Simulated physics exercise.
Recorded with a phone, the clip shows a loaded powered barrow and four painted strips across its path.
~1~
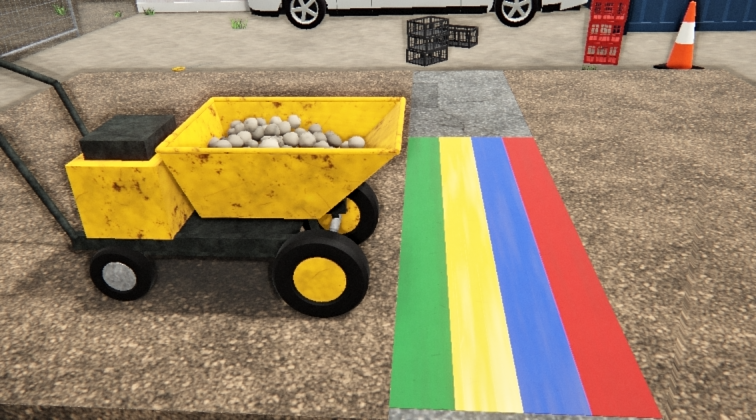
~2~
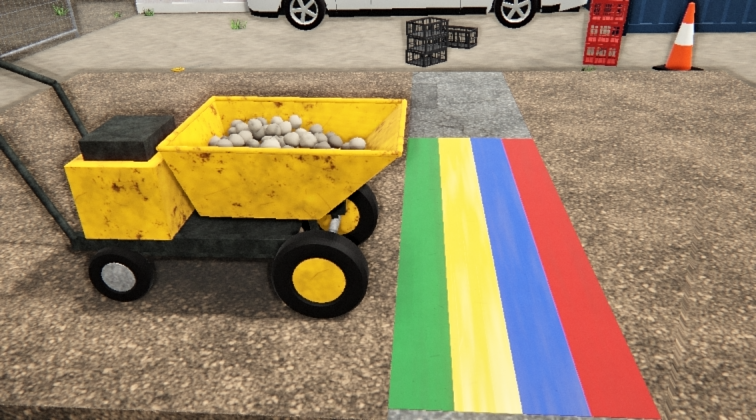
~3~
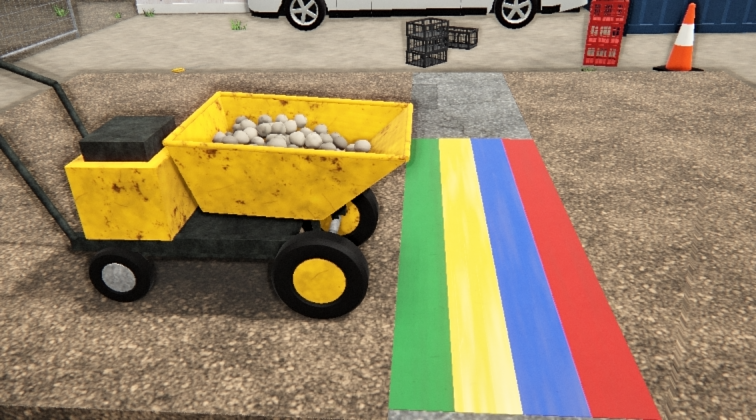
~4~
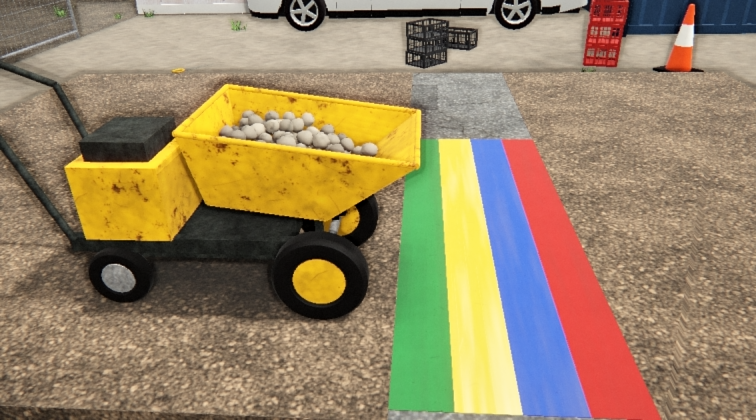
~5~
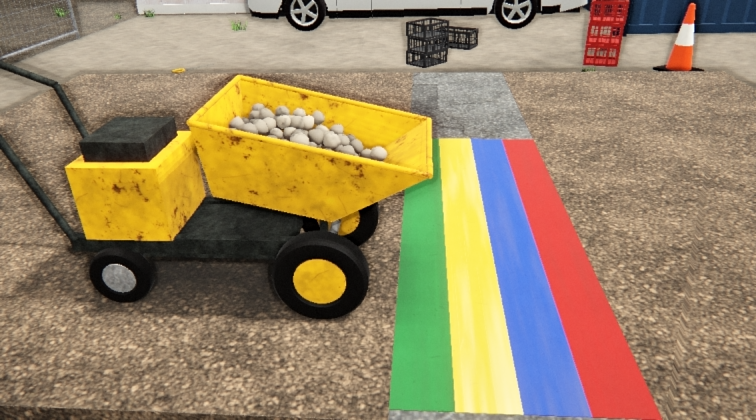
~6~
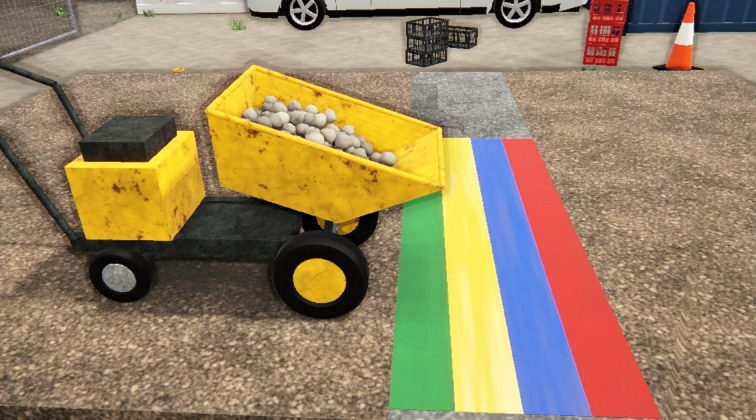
A yellow powered barrow loaded with grey pebbles stood still beside green, yellow, blue and red strips while its skip, level at first, gradually tilted forward to the right, its back end rising.
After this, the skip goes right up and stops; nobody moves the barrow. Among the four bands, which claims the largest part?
The blue one claims the largest part.
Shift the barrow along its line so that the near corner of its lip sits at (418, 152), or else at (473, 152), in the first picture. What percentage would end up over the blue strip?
First try: Some 30 %; second try: 10 %.
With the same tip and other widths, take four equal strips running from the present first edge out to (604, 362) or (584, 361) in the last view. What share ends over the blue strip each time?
The first case gives around 30 %, the second around 20 %.
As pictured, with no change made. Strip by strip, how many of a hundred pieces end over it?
Per cent of the load - green strip: 0, yellow strip: 15, blue strip: 30, red strip: 15.
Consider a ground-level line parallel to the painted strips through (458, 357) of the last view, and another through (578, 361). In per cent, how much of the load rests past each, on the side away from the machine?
Roughly 70 per cent, and 30 per cent.
Soon, skip tipped steeply; all in the skip.
A while on, skip tipped steeply; about two thirds in the skip; a small part over the yellow strip; about a quarter over the blue strip; a stray few over the red strip.
Towards the end, skip tipped right over; about a quarter in the skip; a small part over the yellow strip; about a quarter over the blue strip; about a quarter over the red strip; a small part off the paint.
Finally, skip tipped right over; about a quarter in the skip; none over the green strip; a small part over the yellow strip; about a third over the blue strip; about a quarter over the red strip; a small part off the paint.
